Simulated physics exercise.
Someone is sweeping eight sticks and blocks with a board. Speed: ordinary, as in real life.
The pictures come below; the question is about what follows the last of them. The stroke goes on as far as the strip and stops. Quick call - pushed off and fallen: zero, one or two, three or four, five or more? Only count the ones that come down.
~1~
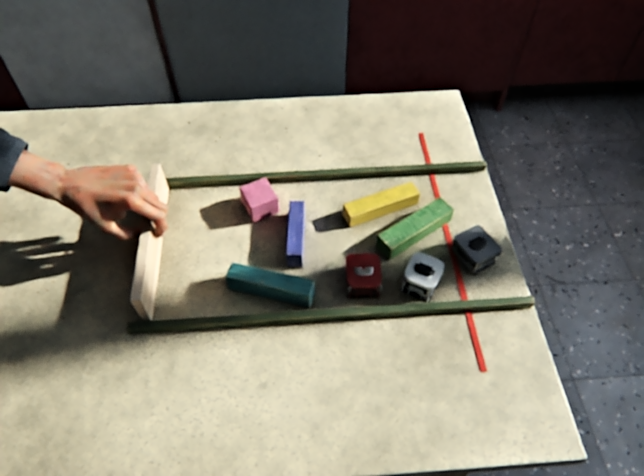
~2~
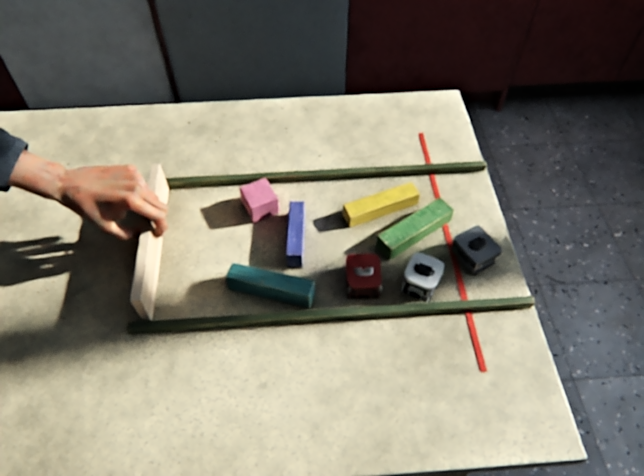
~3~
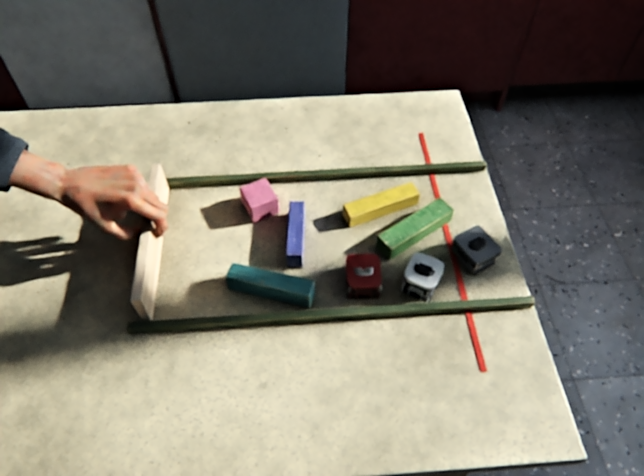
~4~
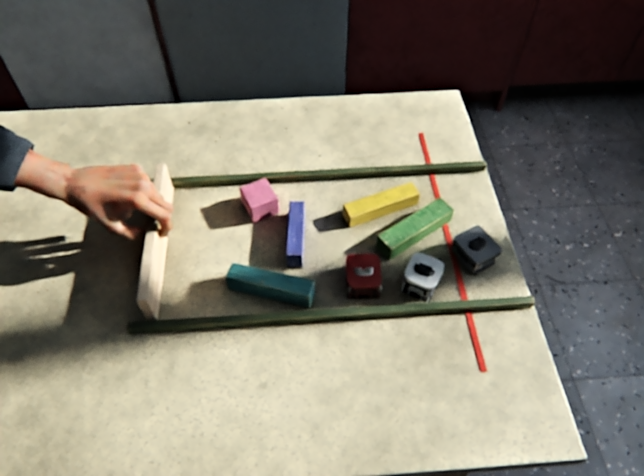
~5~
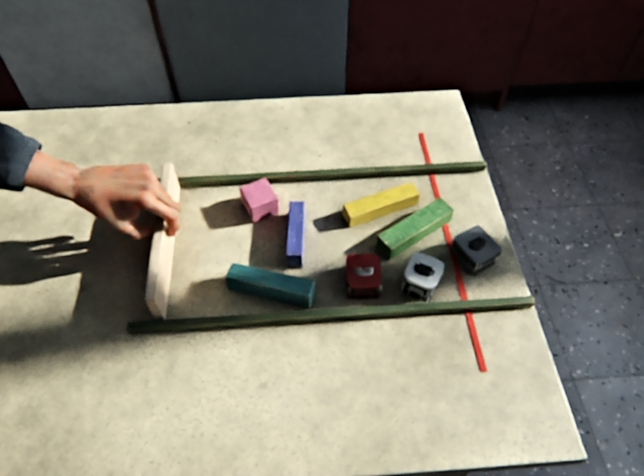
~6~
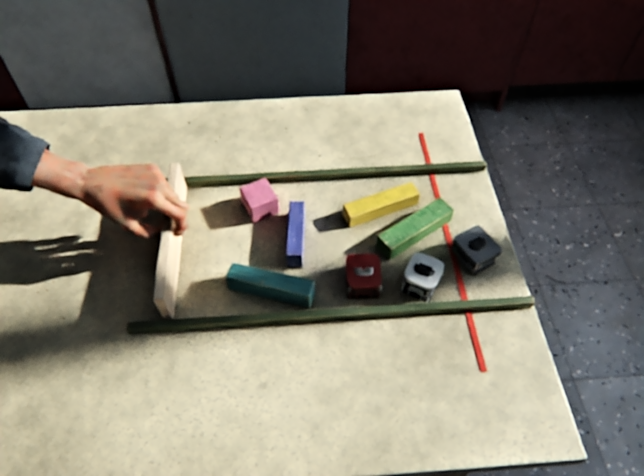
Call: One or two.
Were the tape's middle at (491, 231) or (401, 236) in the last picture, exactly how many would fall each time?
The counts: 7 and 0.
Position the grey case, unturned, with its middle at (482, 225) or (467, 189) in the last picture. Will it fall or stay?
Lab note - grey case, try one ends off, try two ends off.
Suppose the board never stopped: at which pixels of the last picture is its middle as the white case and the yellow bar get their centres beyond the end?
The middle is at (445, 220) when it's the white case, and at (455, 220) when it's the yellow bar.
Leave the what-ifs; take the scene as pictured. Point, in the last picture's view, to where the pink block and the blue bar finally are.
I'd put one at around (454, 192) and the other at around (472, 229).
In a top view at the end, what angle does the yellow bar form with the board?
Some 30 degrees.
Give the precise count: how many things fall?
Count = 2.
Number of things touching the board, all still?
Result: 3 in all.
Early on, none off yet; grey case at rest near (475, 251); green bar at rest near (415, 228); white case at rest near (424, 277).
Finally, the number that fall off is one or two; lost, white case and grey case.
